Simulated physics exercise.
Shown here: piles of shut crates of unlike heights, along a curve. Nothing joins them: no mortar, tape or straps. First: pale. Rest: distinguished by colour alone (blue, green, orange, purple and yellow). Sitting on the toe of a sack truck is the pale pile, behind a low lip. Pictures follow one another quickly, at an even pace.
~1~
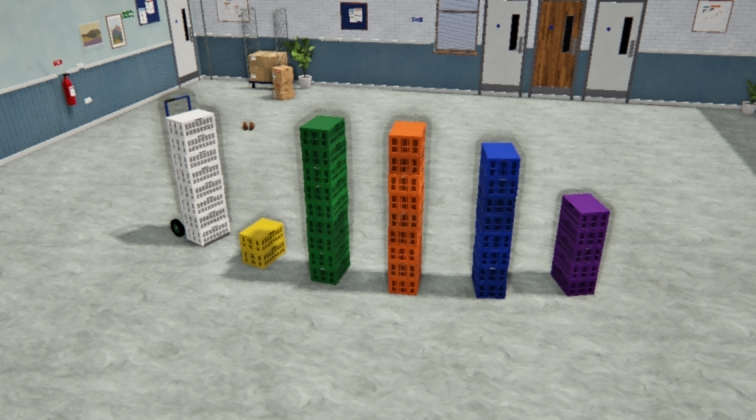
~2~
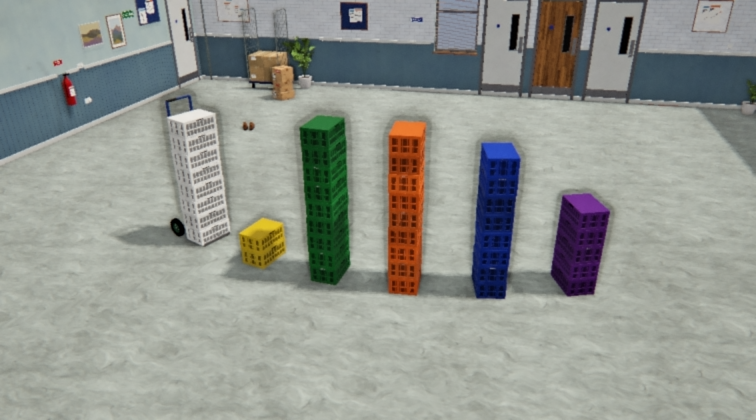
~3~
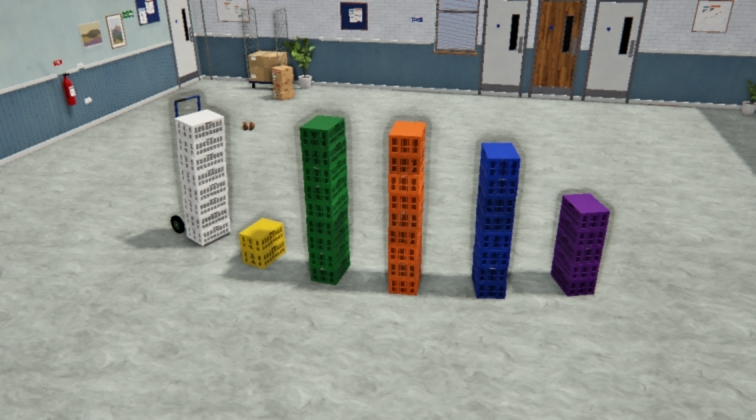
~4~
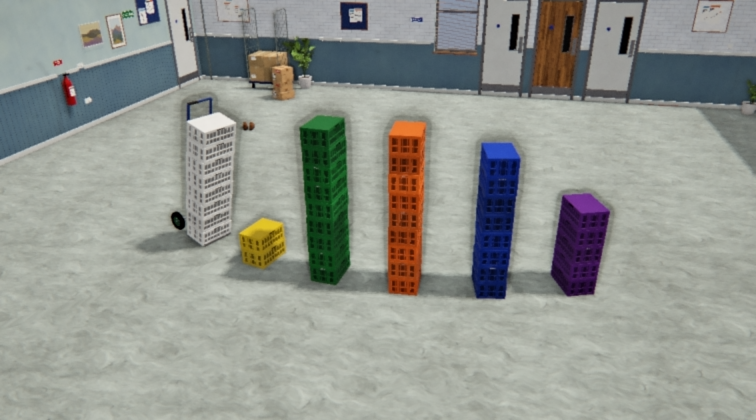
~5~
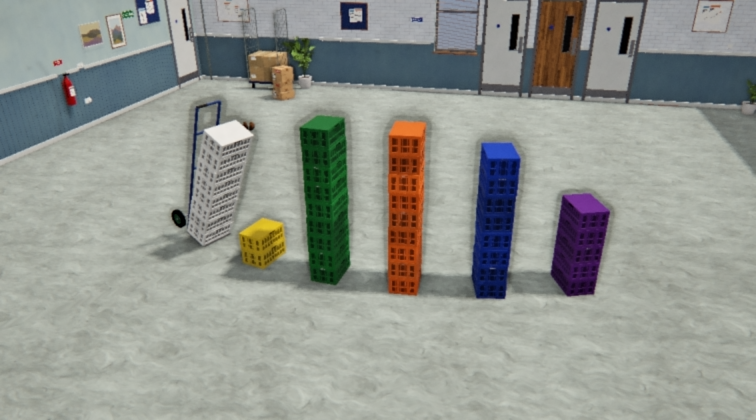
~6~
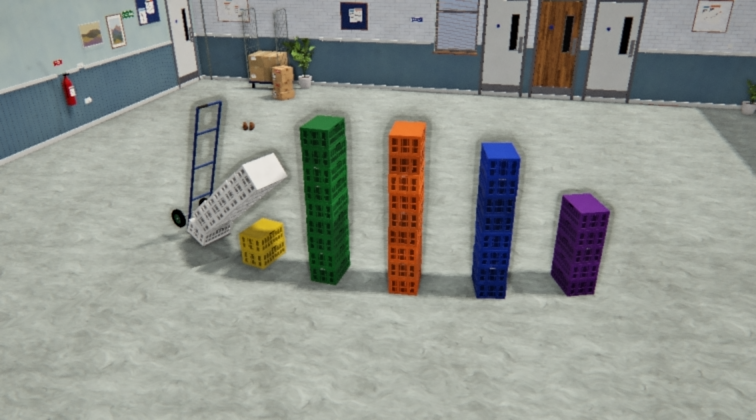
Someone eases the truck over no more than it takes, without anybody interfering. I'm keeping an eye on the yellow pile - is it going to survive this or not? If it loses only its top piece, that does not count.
It is spared.
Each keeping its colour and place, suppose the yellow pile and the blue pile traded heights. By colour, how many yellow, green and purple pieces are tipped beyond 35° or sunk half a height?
Colour by colour: Yellow 8; green 9; purple 4.
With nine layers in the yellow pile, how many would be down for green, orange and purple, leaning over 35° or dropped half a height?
Green: 9; orange: 9; purple: 4.
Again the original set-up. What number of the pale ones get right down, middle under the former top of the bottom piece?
Count: 6.
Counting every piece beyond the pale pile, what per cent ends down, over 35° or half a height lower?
My estimate is about 0 per cent.
Soon, 7 of the pale pile down; none of the 2 yellow crates down (0 of 33 in all colours); top yellow crate unmoved.
A while on, 7 of the pale pile down; none of the 2 yellow crates down (0 of 33 in all colours); top yellow crate displaced a little.
Finally, 7 of the pale pile down; none of the 2 yellow crates down (0 of 33 in all colours); top yellow crate displaced a little; top orange crate unmoved. Seen by the last camera, middles, top yellow crate near (266, 237), top orange crate near (408, 138).
